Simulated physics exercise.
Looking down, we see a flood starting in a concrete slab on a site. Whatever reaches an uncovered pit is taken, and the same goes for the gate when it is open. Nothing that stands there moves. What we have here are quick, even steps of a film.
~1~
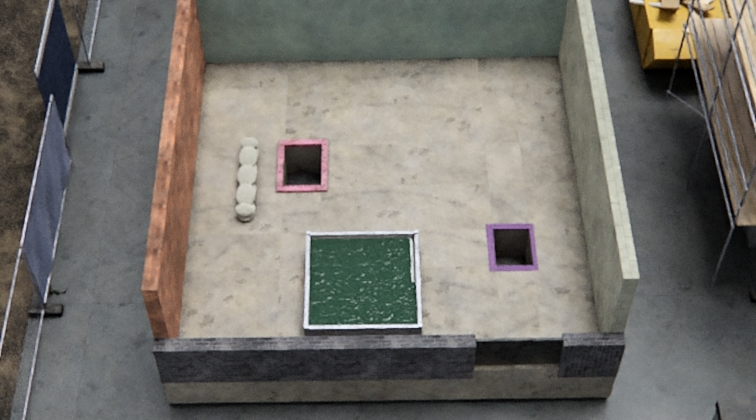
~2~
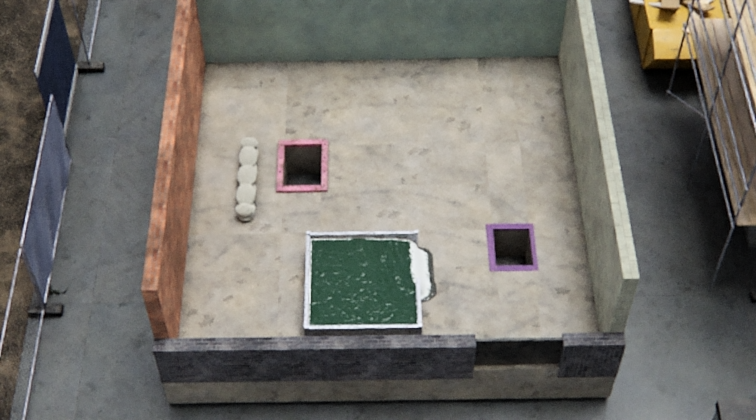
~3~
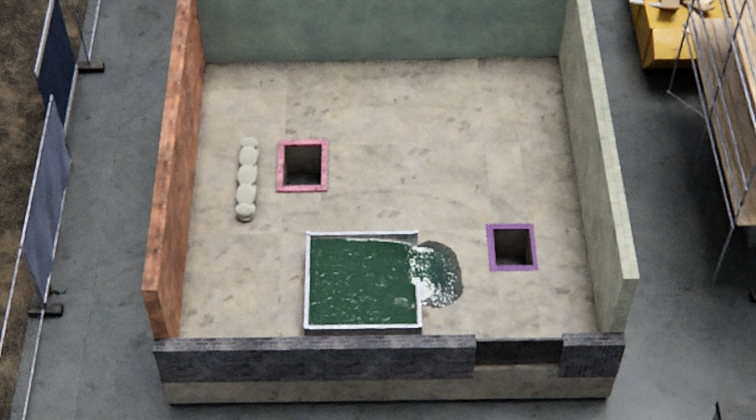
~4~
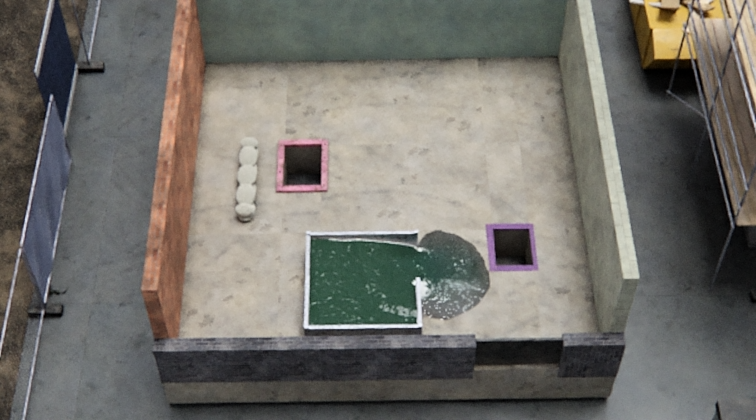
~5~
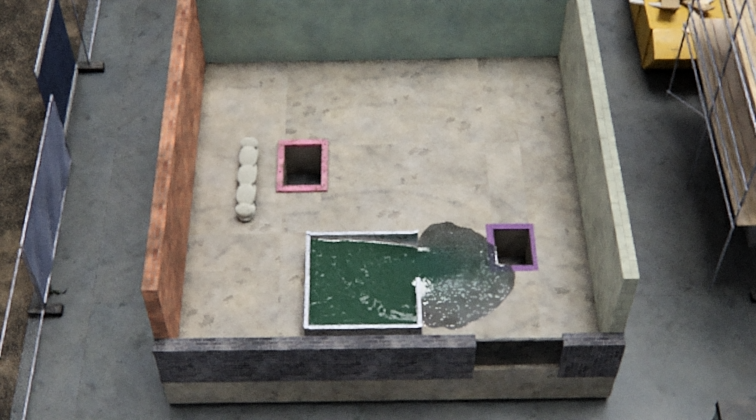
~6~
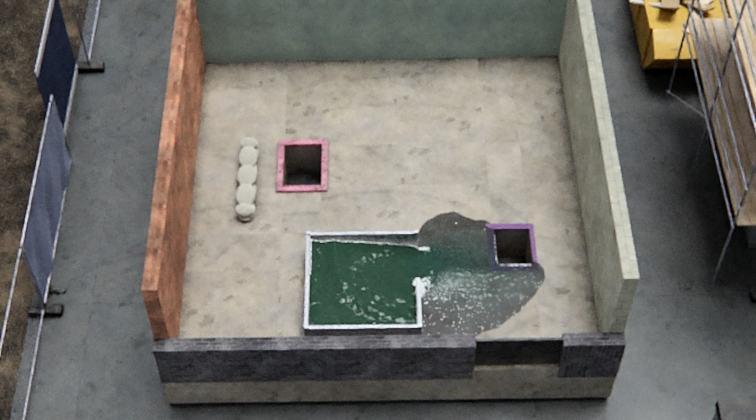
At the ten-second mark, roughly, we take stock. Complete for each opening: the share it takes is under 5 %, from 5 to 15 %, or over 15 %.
The share the gate takes is under 5 %; the share the pink pit takes is under 5 %; the share the purple pit takes is over 15 %.
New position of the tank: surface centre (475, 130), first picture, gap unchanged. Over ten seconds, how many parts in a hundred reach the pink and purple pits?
Pink about 0 %, purple about 10 %.
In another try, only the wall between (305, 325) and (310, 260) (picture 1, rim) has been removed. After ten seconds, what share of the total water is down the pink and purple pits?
In percent: Pink 2, purple 0.
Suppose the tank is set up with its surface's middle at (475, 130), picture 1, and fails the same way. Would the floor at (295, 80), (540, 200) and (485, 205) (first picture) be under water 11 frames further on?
Outcome, in sequence: Unwetted, wetted, unwetted.
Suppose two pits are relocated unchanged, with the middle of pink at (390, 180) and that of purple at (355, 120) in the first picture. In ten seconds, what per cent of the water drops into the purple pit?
Share, purple pit, approx.: 4 in a hundred.
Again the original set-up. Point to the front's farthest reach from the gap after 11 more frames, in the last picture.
The farthest wet spot is near (574, 163).
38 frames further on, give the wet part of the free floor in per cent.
About 40 per cent.
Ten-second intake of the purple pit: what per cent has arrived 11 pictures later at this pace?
My estimate: Close to 35 per cent.
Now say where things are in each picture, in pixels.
The open tank at (363, 281) is whole and still, in the first frame.
Water pours out at (415, 268) and has run to (425, 298), in the second frame.
Water pours out at (415, 269) and has run to (456, 294), in the third frame.
The front is at (483, 285), out from the gap at (415, 270), in the fourth frame.
Water pours out at (415, 270) and has run to (510, 273), in the fifth frame.
Water pours out at (415, 269) and has run to (538, 275), in the sixth frame.
A moment on, water covers 15 % of the floor; the gate 0 %, the pink pit 0 %, the purple pit 5 %.
Next, water covers 20 % of the floor; the gate 0 %, the pink pit 0 %, the purple pit 11 %.
Then, water covers 25 % of the floor; the gate 0 %, the pink pit 0 %, the purple pit 17 %.
Later, water covers 40 % of the floor; the gate 0 %, the pink pit 0 %, the purple pit 24 %.
In the end, water covers 55 % of the floor; the gate 0 %, the pink pit 0 %, the purple pit 31 %.
